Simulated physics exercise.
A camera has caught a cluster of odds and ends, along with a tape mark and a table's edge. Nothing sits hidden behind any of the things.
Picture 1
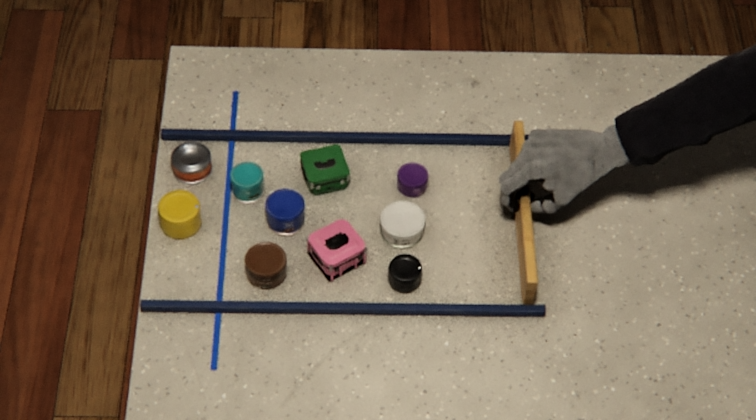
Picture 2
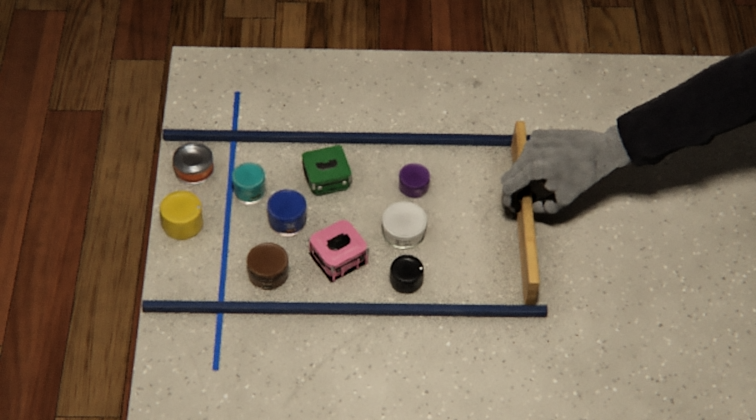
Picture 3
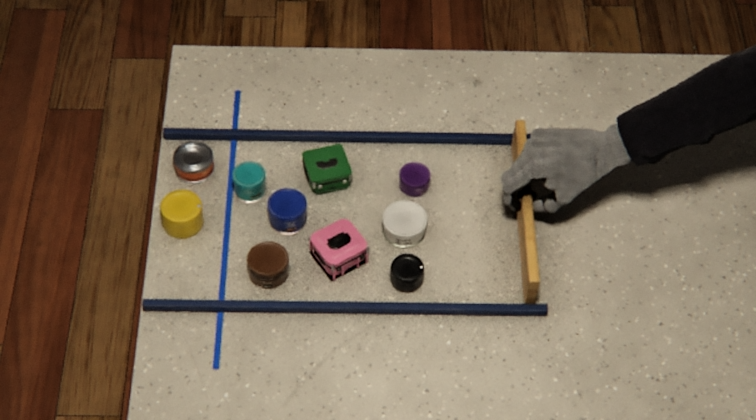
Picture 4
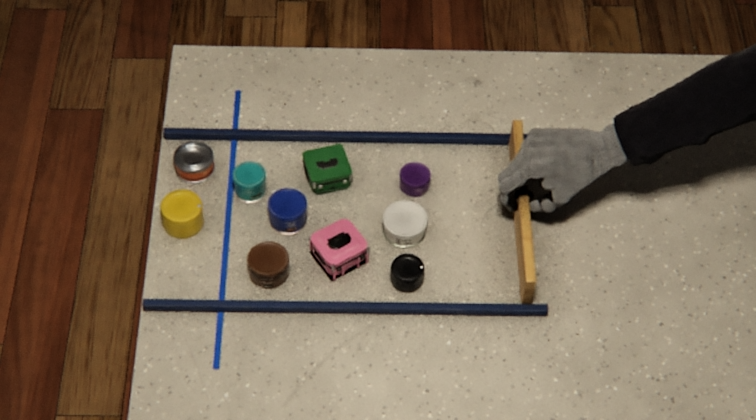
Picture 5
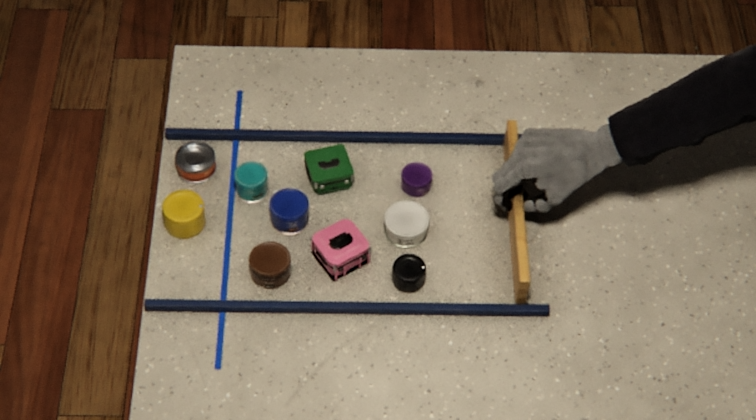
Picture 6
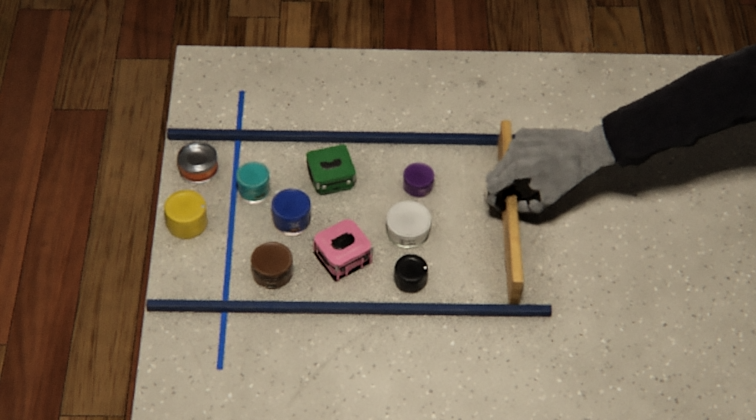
A gray-gloved hand held a wooden board upright across two dark blue rails and, after barely moving at first, slid it slightly left, while the colorful pots, tins and cases stayed put.
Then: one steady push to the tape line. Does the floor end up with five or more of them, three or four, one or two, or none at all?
The push will most likely drop a single piece or two.
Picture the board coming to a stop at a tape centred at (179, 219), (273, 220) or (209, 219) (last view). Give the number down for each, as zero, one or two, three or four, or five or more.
First at least five, then none, and lastly three to four.
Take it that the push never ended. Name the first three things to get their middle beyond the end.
They are the yellow lid, then the orange tin, then the blue pot.
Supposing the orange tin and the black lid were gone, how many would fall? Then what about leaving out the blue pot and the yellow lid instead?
1 in the first case and 0 in the second.
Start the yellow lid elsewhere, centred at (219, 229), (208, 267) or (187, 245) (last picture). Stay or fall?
Going through them in order, it ends up falling, it ends up falling, and it ends up falling.
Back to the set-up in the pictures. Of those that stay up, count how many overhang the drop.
2 overhanging.
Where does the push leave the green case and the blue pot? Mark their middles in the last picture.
In the last picture the first middle sits at (209, 155) and the other at (167, 203).
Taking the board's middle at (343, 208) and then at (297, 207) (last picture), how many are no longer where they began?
Well, it's 7 at the first one and 8 at the second.
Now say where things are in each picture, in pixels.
In the first picture, yellow lid (180, 215); orange tin (192, 163); turquoise tin (247, 183); board (523, 211); tape (226, 220).
In the second picture, orange tin (193, 163); blue pot (287, 213).
In the third picture, turquoise tin (250, 182); pink case (339, 249).
In the fourth picture, yellow lid (183, 214); purple tub (415, 180).
In the fifth picture, orange tin (196, 162); green case (329, 170).
In the sixth picture, yellow lid (186, 214); orange tin (198, 162); turquoise tin (254, 183); board (510, 210); tape (232, 219).
Soon after, none off yet; yellow lid at rest near (186, 214); orange tin at rest near (198, 162); turquoise tin at rest near (254, 183).
After that, none off yet; yellow lid moving near (180, 216); orange tin at rest near (198, 162); turquoise tin displaced about its own width near (233, 180).
In the end, the number that fall off is one or two; gone, yellow lid.
